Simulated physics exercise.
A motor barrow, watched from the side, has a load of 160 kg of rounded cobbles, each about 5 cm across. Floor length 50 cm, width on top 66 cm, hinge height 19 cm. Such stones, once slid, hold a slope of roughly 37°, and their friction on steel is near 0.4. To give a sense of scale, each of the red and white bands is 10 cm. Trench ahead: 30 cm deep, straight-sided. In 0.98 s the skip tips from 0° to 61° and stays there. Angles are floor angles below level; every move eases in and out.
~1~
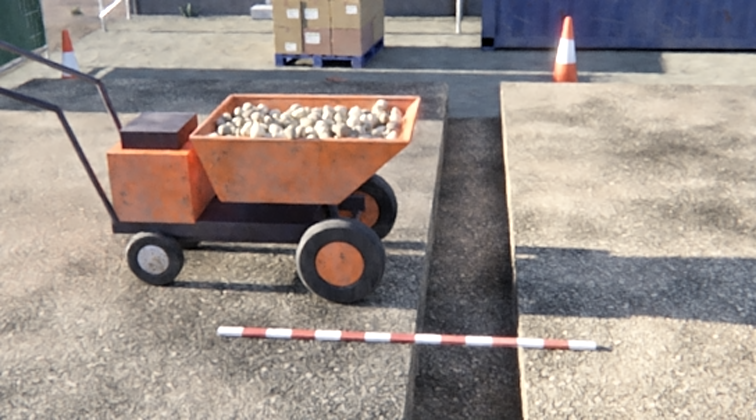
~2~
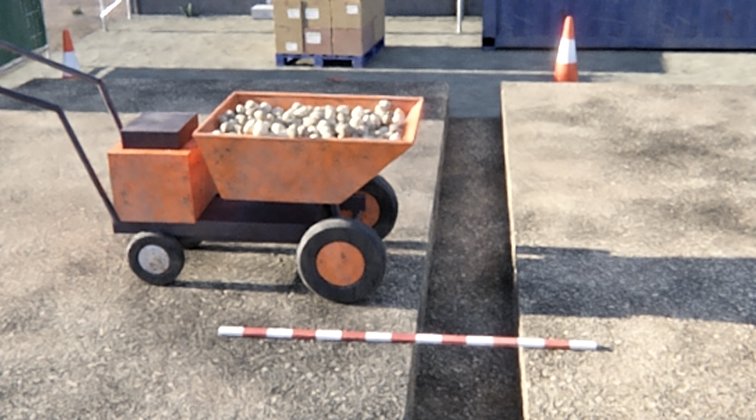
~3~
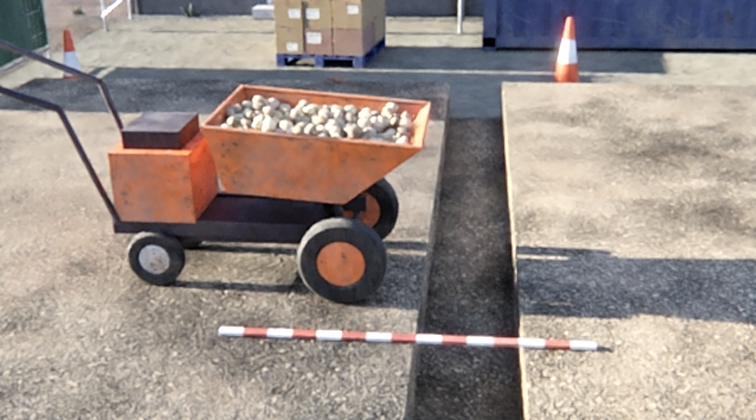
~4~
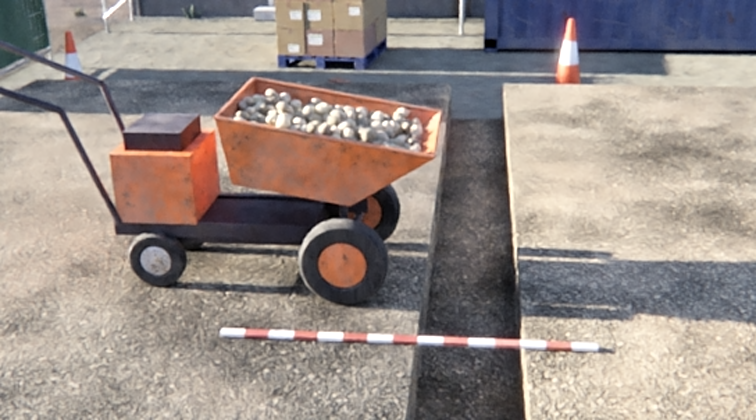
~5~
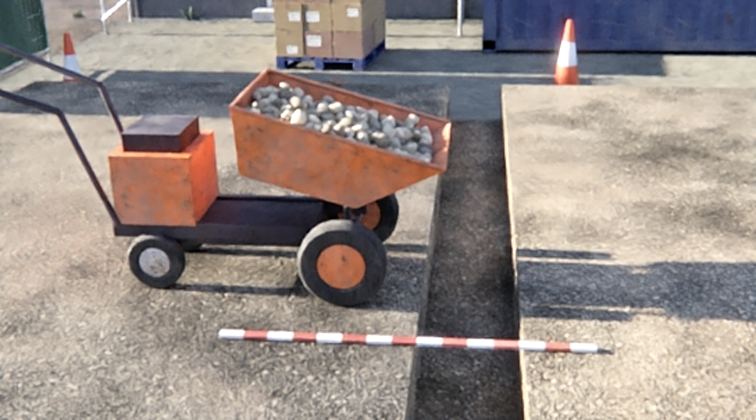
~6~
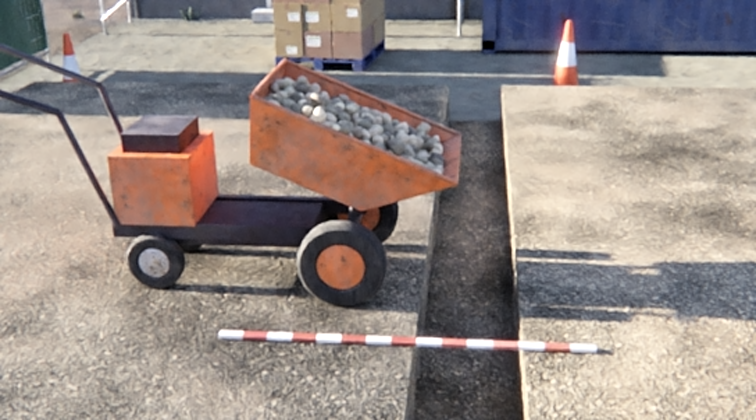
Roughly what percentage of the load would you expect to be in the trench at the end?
I'd expect around 50 per cent.
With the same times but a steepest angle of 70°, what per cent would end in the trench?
Some 50% would finish there.
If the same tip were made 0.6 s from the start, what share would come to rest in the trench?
Near 40 per cent.
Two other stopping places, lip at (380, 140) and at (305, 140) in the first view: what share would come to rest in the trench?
75 %, then 95 %.
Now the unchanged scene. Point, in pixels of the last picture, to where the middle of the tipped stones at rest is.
Their middle lands near (522, 275).
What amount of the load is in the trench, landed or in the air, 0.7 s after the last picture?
Roughly 10 percent of the load.
Then, 0.3 s after the last picture the floor is at 52°, 100 % in the skip; the foremost stones are at (477, 212).
Then, 0.7 s after the last picture the floor is at 61°, 78 % in the skip, 9 % in the trench, 13 % past the trench; the foremost stones are at (559, 276).
Then, 1.0 s after the last picture the floor is at 61°, 37 % in the skip, 16 % in the trench, 47 % past the trench; the foremost stones are at (675, 281).
Then, 3.0 s after the last picture the floor is at 61°, 0 % in the skip, 50 % in the trench, 50 % past the trench; the foremost stones are past the picture's edge.
